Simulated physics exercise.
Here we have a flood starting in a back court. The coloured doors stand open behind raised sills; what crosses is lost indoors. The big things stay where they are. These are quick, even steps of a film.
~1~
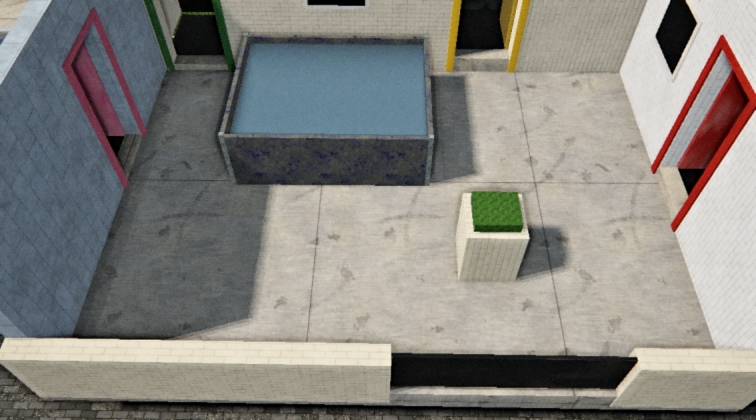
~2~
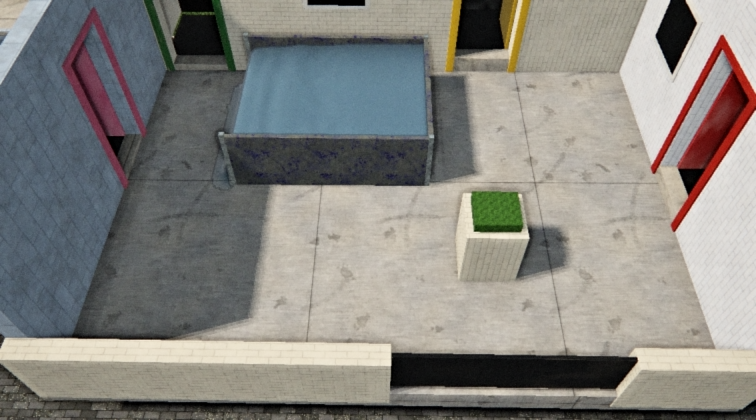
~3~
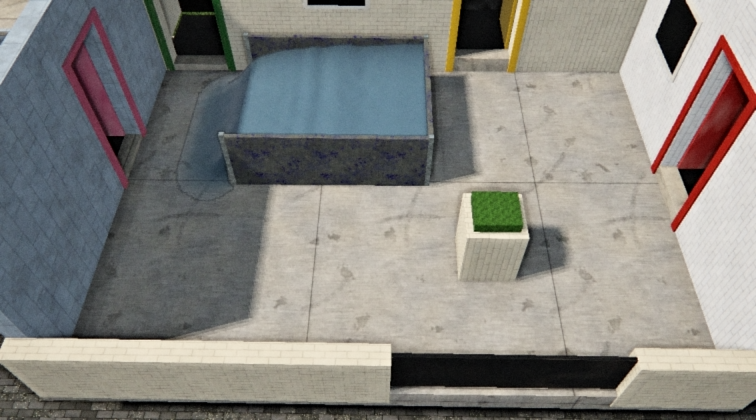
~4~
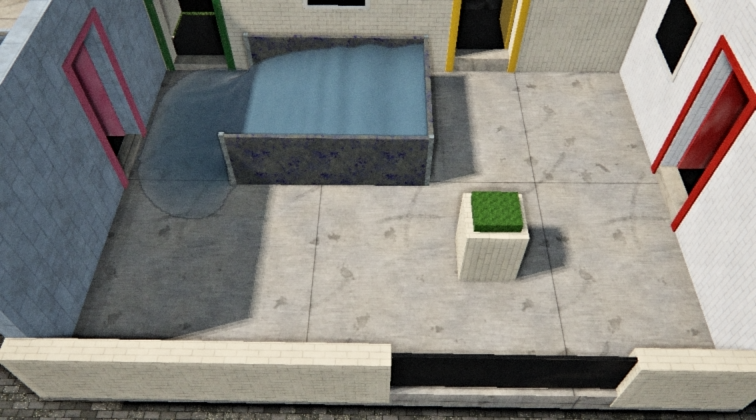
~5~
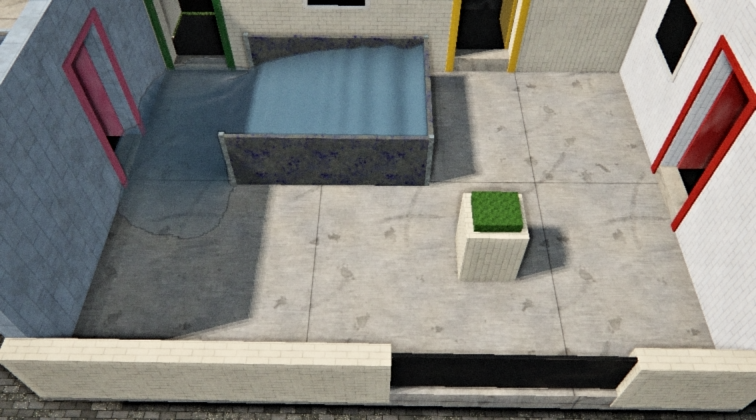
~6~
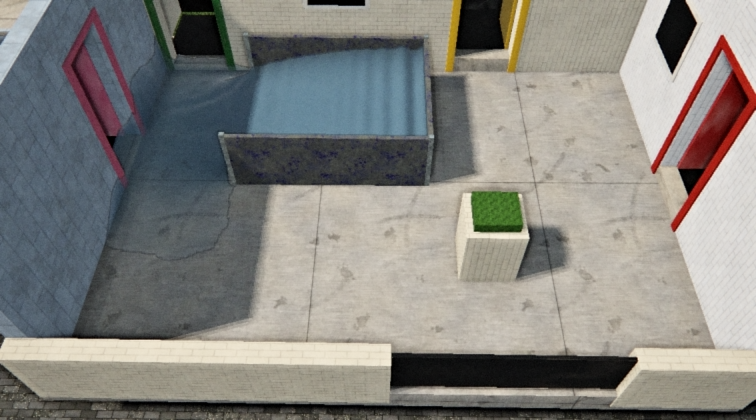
Water pours from the left side of the open tank and spreads across the grey floor.
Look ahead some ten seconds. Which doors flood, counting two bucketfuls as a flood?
In the end: The yellow door stays under that; the green door takes more than that; the pink door takes more than that; the red door stays under that.
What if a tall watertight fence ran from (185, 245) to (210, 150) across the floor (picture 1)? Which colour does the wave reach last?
Last comes the red-painted one.
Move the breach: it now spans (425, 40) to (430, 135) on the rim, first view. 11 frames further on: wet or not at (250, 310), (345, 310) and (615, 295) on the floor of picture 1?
As listed: Clear, free of water, under water.
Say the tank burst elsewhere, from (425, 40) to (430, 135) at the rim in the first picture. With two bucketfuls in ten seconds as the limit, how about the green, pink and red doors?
My reading: Green door floods, pink door passes that mark, red door passes that mark.
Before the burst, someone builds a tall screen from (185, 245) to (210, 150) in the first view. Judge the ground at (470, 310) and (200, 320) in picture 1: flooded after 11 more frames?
As listed: Clear, awash.
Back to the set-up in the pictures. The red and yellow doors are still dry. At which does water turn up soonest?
That is the yellow one.
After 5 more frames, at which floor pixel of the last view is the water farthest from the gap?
Near (62, 368).
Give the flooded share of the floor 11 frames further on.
Roughly 25 per cent.
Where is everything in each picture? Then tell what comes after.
The open tank at (332, 87) is whole and still, in the first frame.
The front is at (228, 187), out from the gap at (244, 113), in the second frame.
Water pours out at (245, 116) and has run to (196, 194), in the third frame.
Water pours out at (245, 118) and has run to (164, 204), in the fourth frame.
The front is at (133, 217), out from the gap at (246, 119), in the fifth frame.
The front is at (108, 239), out from the gap at (246, 119), in the sixth frame.
A moment on, water covers 20 % of the floor; the yellow door not reached, the green door over two buckets in, the pink door far over two buckets in, the red door not reached.
Next, water covers 25 % of the floor; the yellow door not reached, the green door far over two buckets in, the pink door far over two buckets in, the red door not reached.
Then, water covers 40 % of the floor; the yellow door wet at the sill, nothing in, the green door far over two buckets in, the pink door far over two buckets in, the red door not reached.
Later, water covers 85 % of the floor; the yellow door wet at the sill, nothing in, the green door far over two buckets in, the pink door far over two buckets in, the red door wet at the sill, nothing in.
In the end, water covers 100 % of the floor; the yellow door wet at the sill, nothing in, the green door far over two buckets in, the pink door far over two buckets in, the red door wet at the sill, nothing in.
